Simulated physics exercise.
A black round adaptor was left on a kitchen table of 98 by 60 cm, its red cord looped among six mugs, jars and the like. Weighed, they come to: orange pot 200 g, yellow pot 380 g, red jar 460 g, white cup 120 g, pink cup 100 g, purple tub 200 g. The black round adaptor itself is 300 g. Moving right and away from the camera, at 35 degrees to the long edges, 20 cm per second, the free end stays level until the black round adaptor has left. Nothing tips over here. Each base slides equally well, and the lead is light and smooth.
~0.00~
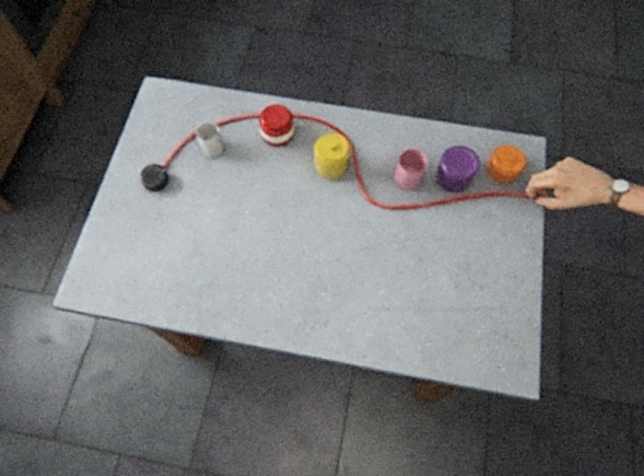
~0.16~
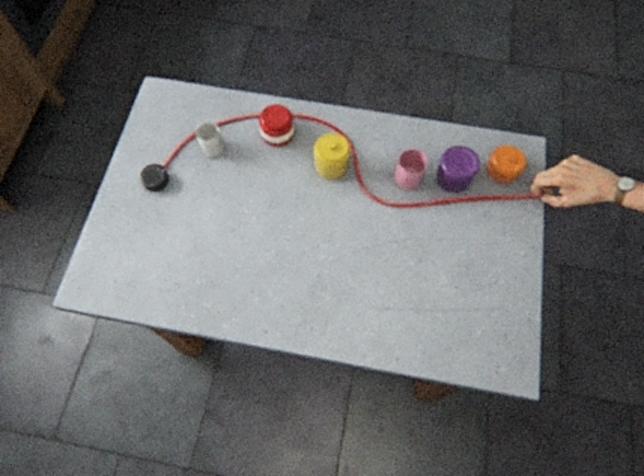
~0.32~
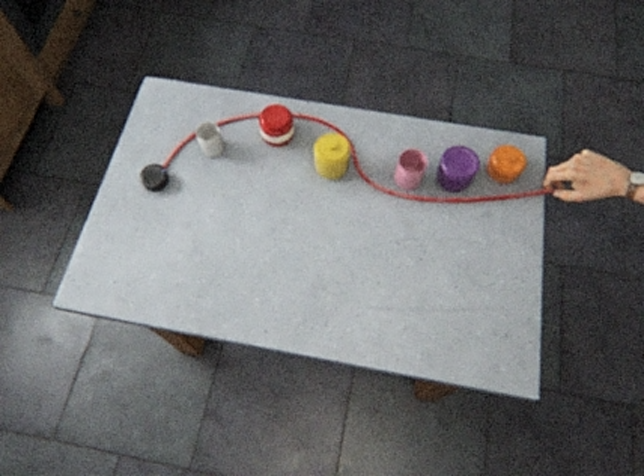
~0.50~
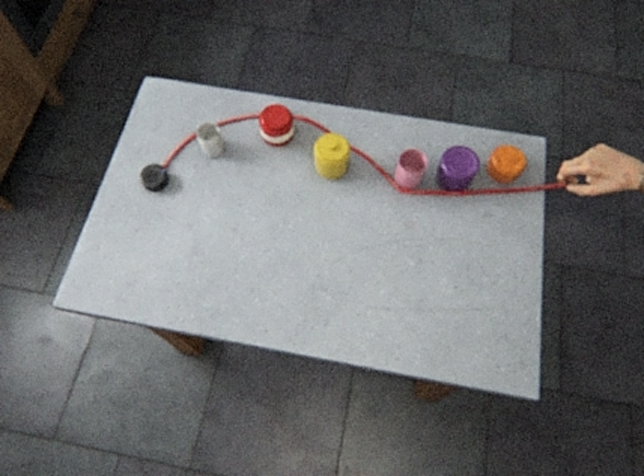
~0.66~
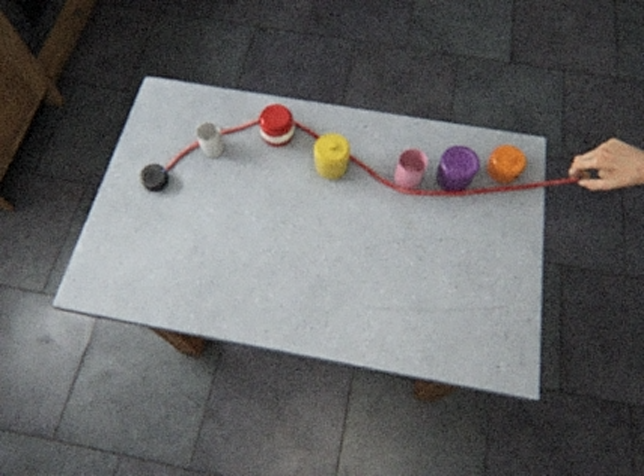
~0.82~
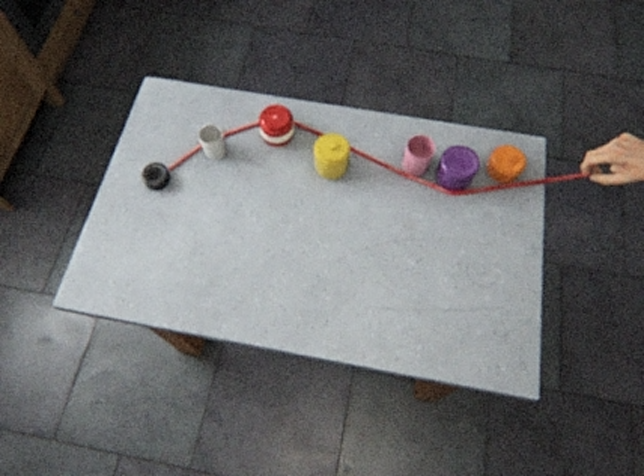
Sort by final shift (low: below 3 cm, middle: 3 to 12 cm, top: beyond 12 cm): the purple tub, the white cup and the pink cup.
Result: Purple tub shifts a middling way, white cup slides into the middle band, pink cup shifts a middling way.
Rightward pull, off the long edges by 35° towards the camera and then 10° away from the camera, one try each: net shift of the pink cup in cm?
It would shift around 5 cm the first time and around 8 cm the second time.
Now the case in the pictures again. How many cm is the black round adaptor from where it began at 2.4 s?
About 30 cm.
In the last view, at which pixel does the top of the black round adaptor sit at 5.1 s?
It should be close to (488, 177) in the last picture.
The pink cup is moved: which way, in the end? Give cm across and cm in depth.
It ends about 4 cm rightward and about 8 cm back from the camera.
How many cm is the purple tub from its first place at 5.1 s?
At that time it is some 6 cm from where it started.
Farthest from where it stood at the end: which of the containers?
That would be the pink cup.
By 2.4 s the black round adaptor has slid 29 cm, and the shifts are, pink cup 6 cm, white cup 5 cm, purple tub 4 cm, red jar 2 cm, orange pot 1 cm.
By 3.7 s the black round adaptor has slid 49 cm, and the shifts are, pink cup 6 cm, white cup 5 cm, purple tub 4 cm, red jar 2 cm, orange pot 2 cm.
By 5.1 s the black round adaptor has slid 74 cm, and the shifts are, pink cup 9 cm, purple tub 6 cm, white cup 5 cm, red jar 2 cm, orange pot 2 cm.
By 6.1 s the black round adaptor is off the top, and the shifts are, pink cup 9 cm at (435, 133), purple tub 6 cm at (473, 141), white cup 5 cm at (228, 138), orange pot 4 cm, red jar 2 cm.
